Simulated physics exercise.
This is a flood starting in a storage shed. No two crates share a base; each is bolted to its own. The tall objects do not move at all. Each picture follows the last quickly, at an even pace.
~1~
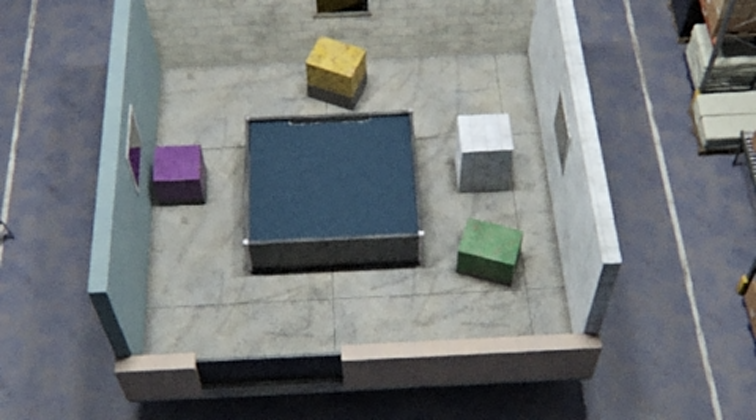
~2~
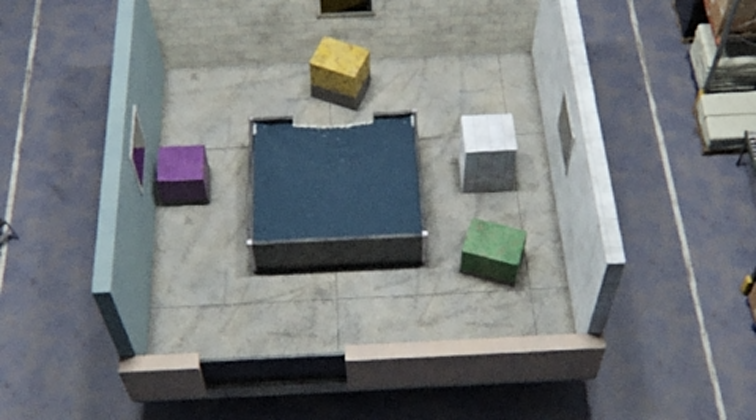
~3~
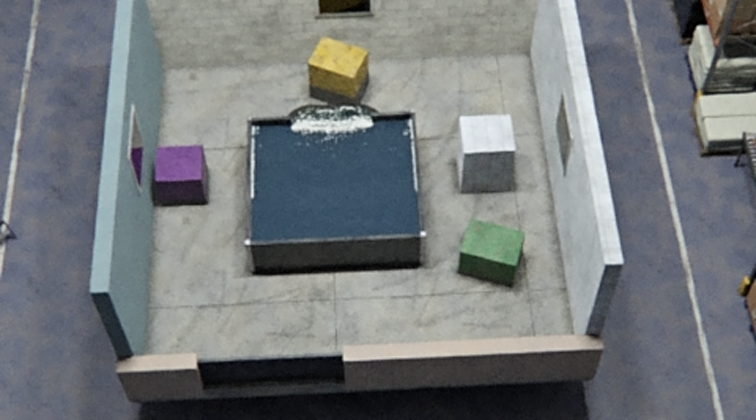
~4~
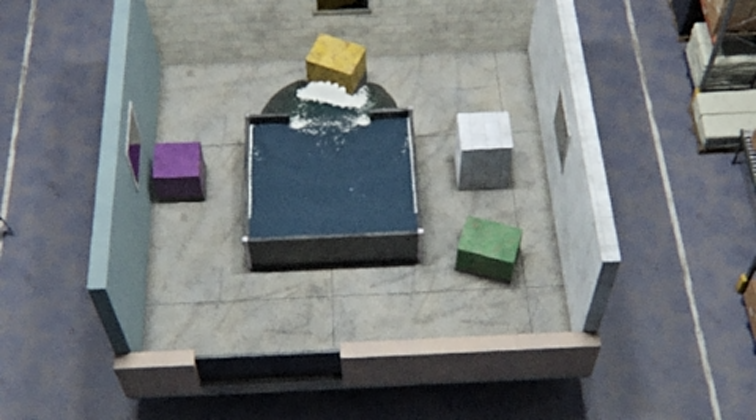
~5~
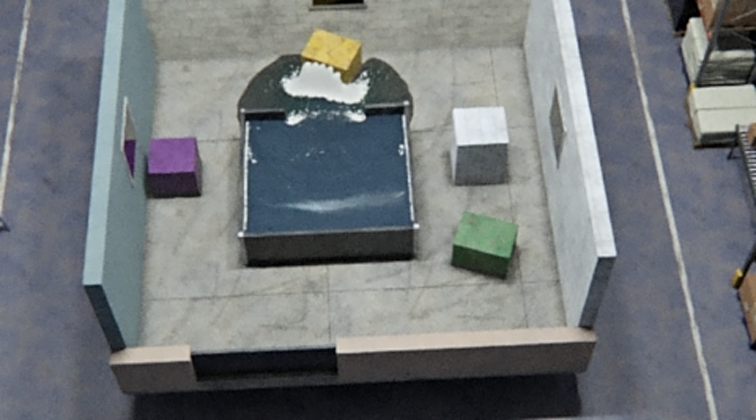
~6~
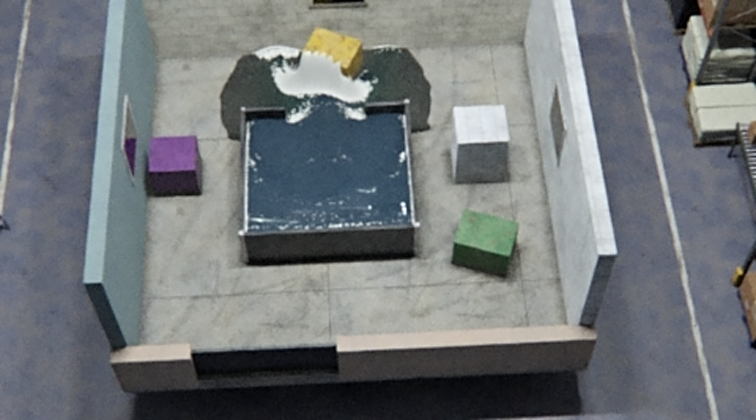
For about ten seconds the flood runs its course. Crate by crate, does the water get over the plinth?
Result: Purple crate: Reached, yellow crate: Reached, green crate: Reached.
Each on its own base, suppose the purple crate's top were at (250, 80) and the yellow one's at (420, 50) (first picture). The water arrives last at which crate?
The last one is the one in green.
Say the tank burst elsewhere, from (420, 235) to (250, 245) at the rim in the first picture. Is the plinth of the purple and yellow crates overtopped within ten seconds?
Log: Purple crate is doused; yellow crate stays clear.
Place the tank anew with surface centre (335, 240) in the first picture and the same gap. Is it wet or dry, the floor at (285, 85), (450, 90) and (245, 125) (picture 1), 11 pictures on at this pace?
Results in order - swamped, swamped, swamped.
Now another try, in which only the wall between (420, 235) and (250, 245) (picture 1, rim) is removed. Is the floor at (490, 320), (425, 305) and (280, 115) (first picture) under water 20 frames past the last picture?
The first comes out soaked, the second soaked, the third untouched.
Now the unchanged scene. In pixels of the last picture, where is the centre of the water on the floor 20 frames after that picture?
The balance point is around (325, 148).
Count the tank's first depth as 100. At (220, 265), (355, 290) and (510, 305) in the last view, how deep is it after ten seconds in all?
First 14, next 20, last 10 in a hundred.
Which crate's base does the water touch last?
That's the green one.
A moment on, water covers 30 % of the floor; the purple crate not reached, the yellow crate water round its plinth, the green crate not reached.
Next, water covers 40 % of the floor; the purple crate water round its plinth, the yellow crate water round its plinth, the green crate not reached.
Then, water covers 60 % of the floor; the purple crate water round its plinth, the yellow crate water round its plinth, the green crate water round its plinth.
Later, water covers 90 % of the floor; the purple crate water round its plinth, the yellow crate water round its plinth, the green crate water round its plinth.
In the end, water covers 100 % of the floor; the purple crate was topped, the yellow crate was topped, the green crate was topped.
